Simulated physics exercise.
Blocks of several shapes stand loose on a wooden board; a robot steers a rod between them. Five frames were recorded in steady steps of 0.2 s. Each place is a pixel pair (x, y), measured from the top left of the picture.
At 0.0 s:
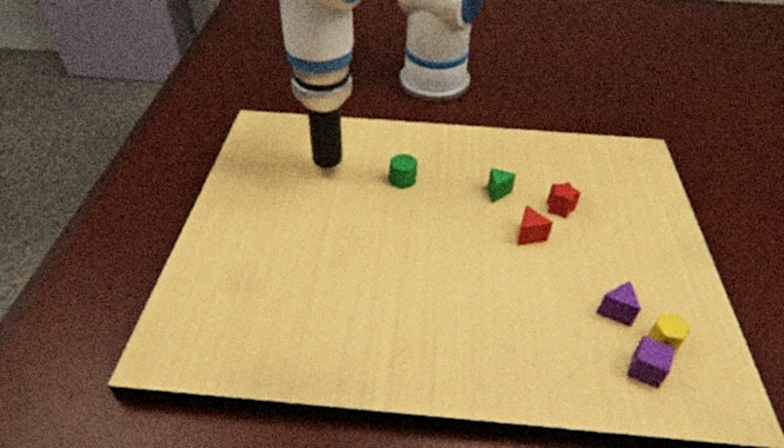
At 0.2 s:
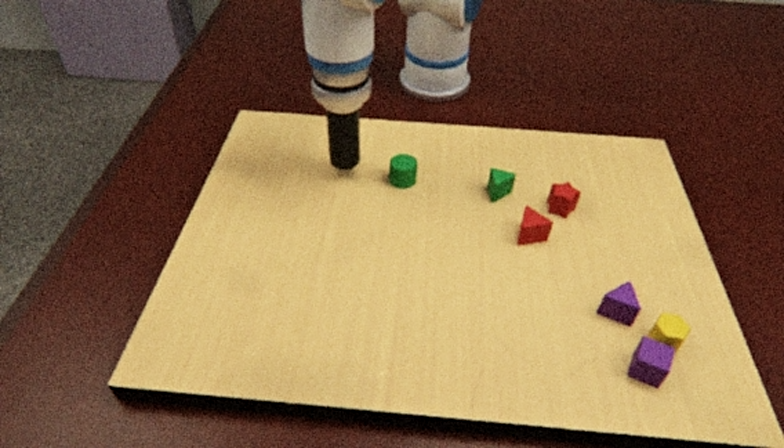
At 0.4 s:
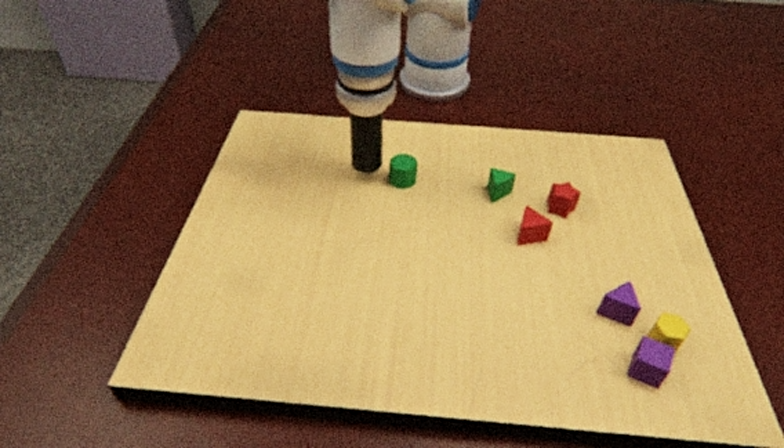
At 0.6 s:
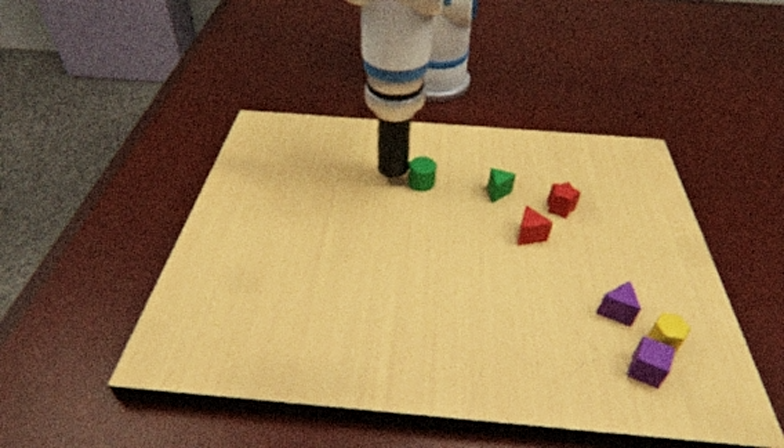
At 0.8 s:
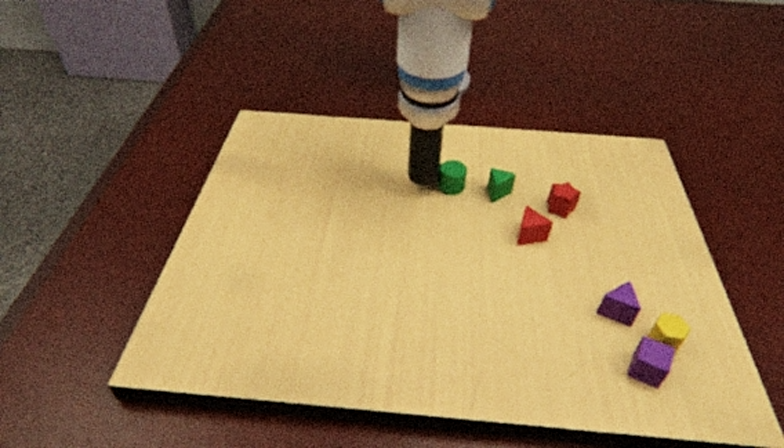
A white robot arm with blue bands holds a dark rod over a pale wooden board on a dark reddish table, seen from above at an angle by a still camera. A green cylinder and green triangular block sit near the top, two red blocks to their right, and two purple blocks and a yellow one at lower right. The rod moves right, meets the cylinder and pushes it toward the green triangular block.
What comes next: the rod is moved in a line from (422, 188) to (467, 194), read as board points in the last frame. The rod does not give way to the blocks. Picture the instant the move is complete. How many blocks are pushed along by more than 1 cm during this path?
I expect two blocks to be moved by more than 1 cm.
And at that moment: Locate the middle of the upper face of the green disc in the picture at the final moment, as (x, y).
It ends at (494, 165).
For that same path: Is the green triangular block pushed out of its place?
The answer is yes.
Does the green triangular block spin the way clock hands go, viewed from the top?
The answer is yes.
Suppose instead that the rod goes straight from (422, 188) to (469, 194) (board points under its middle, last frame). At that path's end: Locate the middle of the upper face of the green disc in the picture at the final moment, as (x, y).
My prediction: (496, 165).
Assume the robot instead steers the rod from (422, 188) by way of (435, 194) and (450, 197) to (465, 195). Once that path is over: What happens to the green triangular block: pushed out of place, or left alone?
At the end of the path, it will have moved.
The first path, step by step. Halfway along, rod at (447, 180); green disc at (476, 168).
At the end, rod at (469, 183); green disc at (494, 165); green triangular block at (514, 174), turned 50° clockwise.
